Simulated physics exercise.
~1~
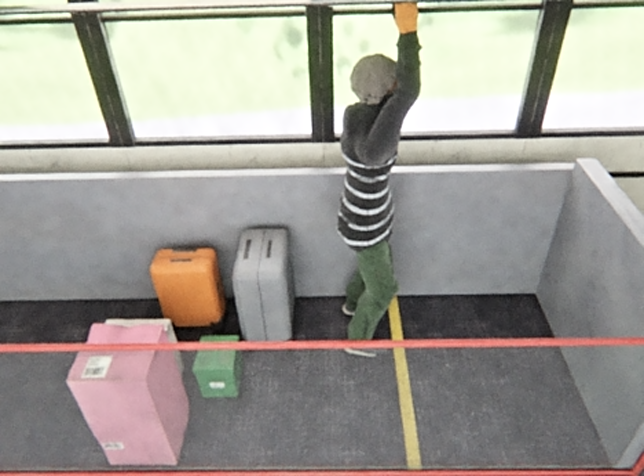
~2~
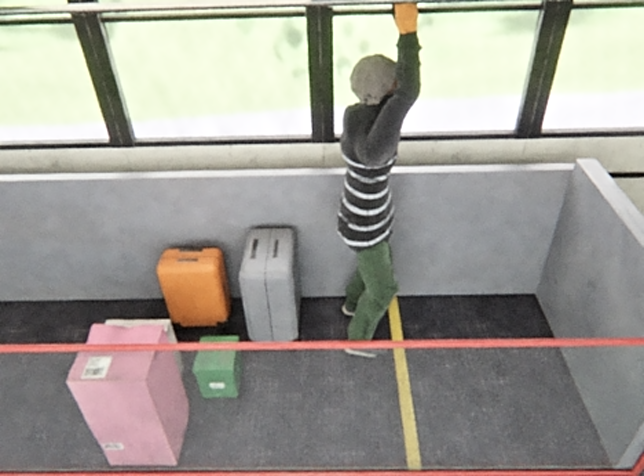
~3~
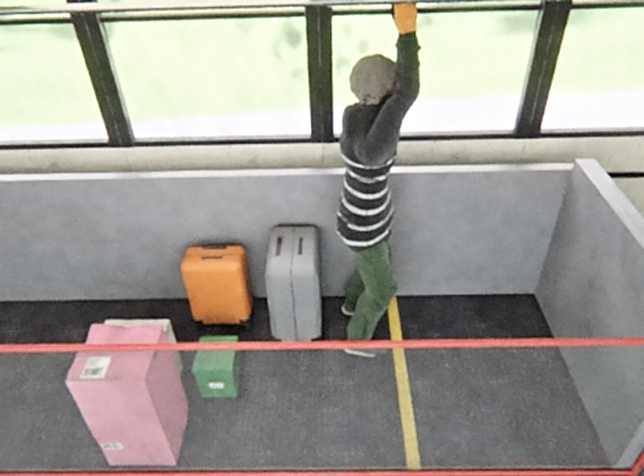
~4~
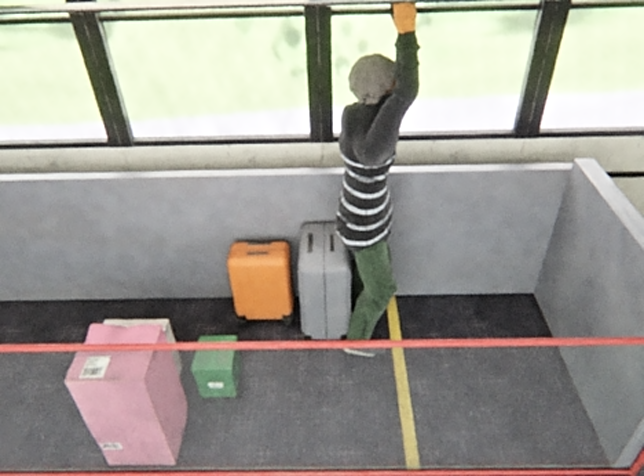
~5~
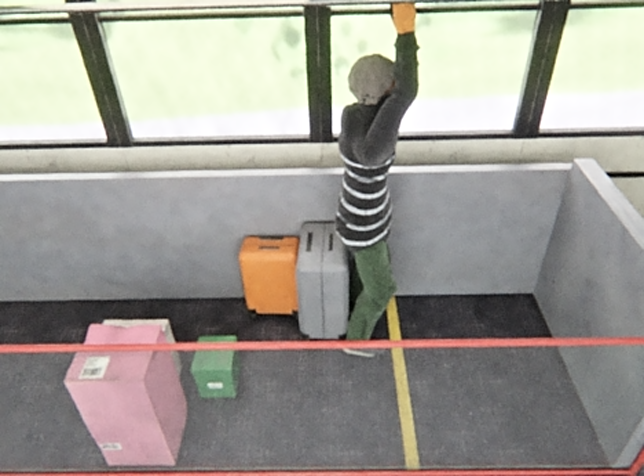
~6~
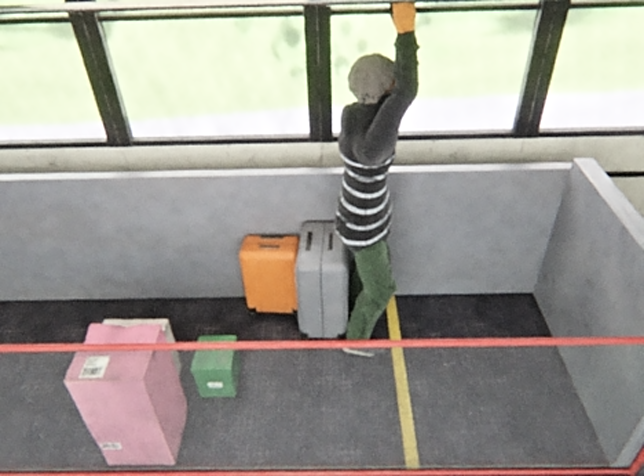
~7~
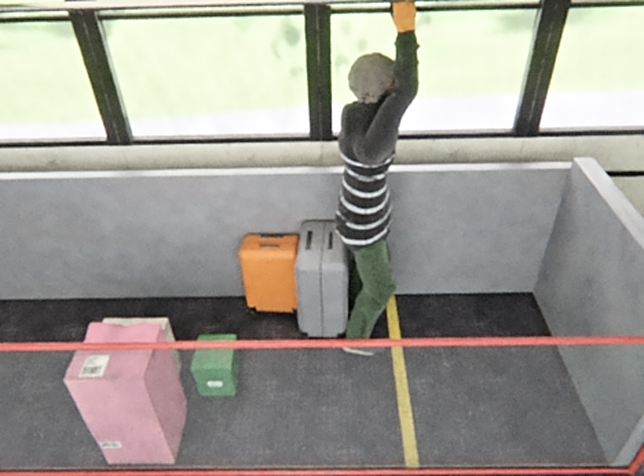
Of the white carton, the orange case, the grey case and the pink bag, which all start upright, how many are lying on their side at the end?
None of them are. The orange and grey cases slide to the right but stay upright, and the white carton and pink bag stay standing where they are.
